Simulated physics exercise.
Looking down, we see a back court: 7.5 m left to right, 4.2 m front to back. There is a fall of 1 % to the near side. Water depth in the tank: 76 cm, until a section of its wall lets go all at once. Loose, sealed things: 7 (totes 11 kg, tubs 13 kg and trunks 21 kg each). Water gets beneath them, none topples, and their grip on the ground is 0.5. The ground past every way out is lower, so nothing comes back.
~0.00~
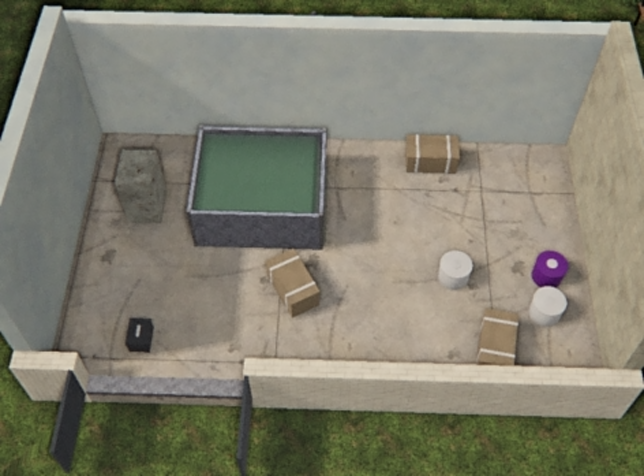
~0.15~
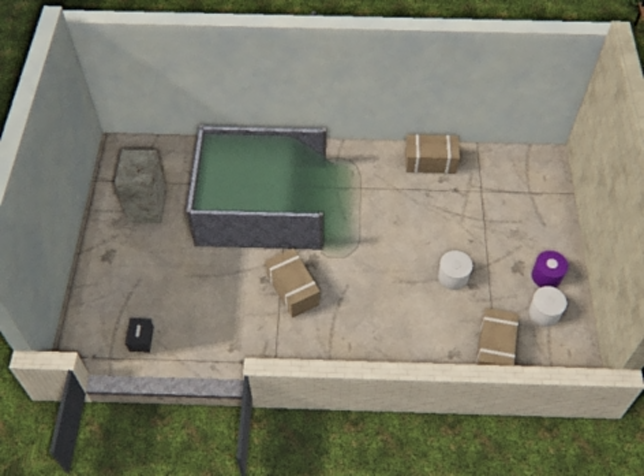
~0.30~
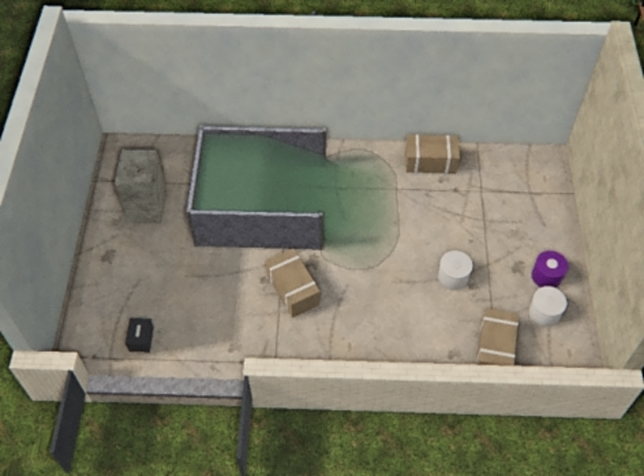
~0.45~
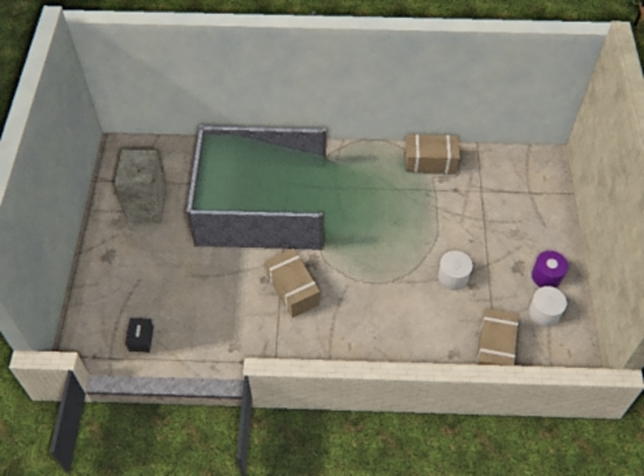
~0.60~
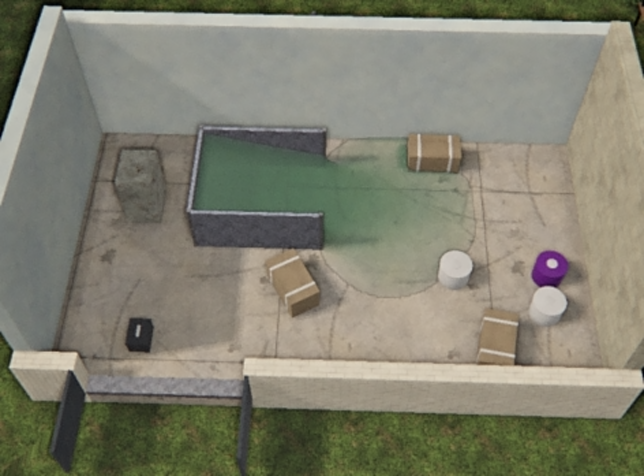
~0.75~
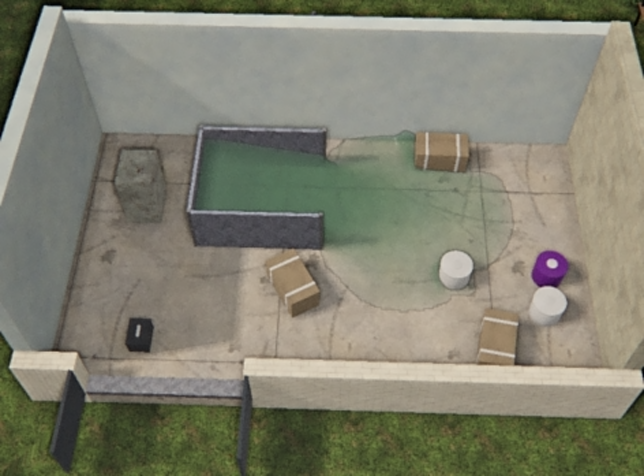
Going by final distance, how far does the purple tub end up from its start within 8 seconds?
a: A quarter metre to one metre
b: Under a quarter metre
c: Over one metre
Over one metre.
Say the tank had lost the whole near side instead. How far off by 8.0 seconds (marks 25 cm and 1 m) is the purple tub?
Well, the purple tub is flushed away.
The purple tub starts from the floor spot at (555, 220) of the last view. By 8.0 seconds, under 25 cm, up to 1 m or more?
What happens is that it covers a big distance.
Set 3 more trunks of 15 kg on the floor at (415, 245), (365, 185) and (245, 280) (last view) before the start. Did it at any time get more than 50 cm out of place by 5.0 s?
Lab note - in order: Above threshold / above threshold / below threshold.
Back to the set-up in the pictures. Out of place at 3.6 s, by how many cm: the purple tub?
Roughly 80 centimetres by that point.
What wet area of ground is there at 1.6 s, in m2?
The covered patch comes to about 16 m2.
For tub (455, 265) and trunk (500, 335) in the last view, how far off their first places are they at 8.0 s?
The first ends 400 cm from its start, the second 550 cm.
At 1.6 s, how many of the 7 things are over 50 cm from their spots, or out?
I count 2.
After 1.6 s the purple tub is near (568, 270), 0.2 m from its start, aground; 0 of 7 are out; 1 afloat.
After 3.6 s the purple tub is near (584, 304), 0.8 m from its start, afloat; 0 of 7 are out; 5 afloat.
After 5.6 s the purple tub is near (497, 310), 1.2 m from its start, afloat; 0 of 7 are out; 4 afloat.
After 8.0 s the purple tub is near (353, 293), 2.9 m from its start, afloat; 0 of 7 are out; 5 afloat.
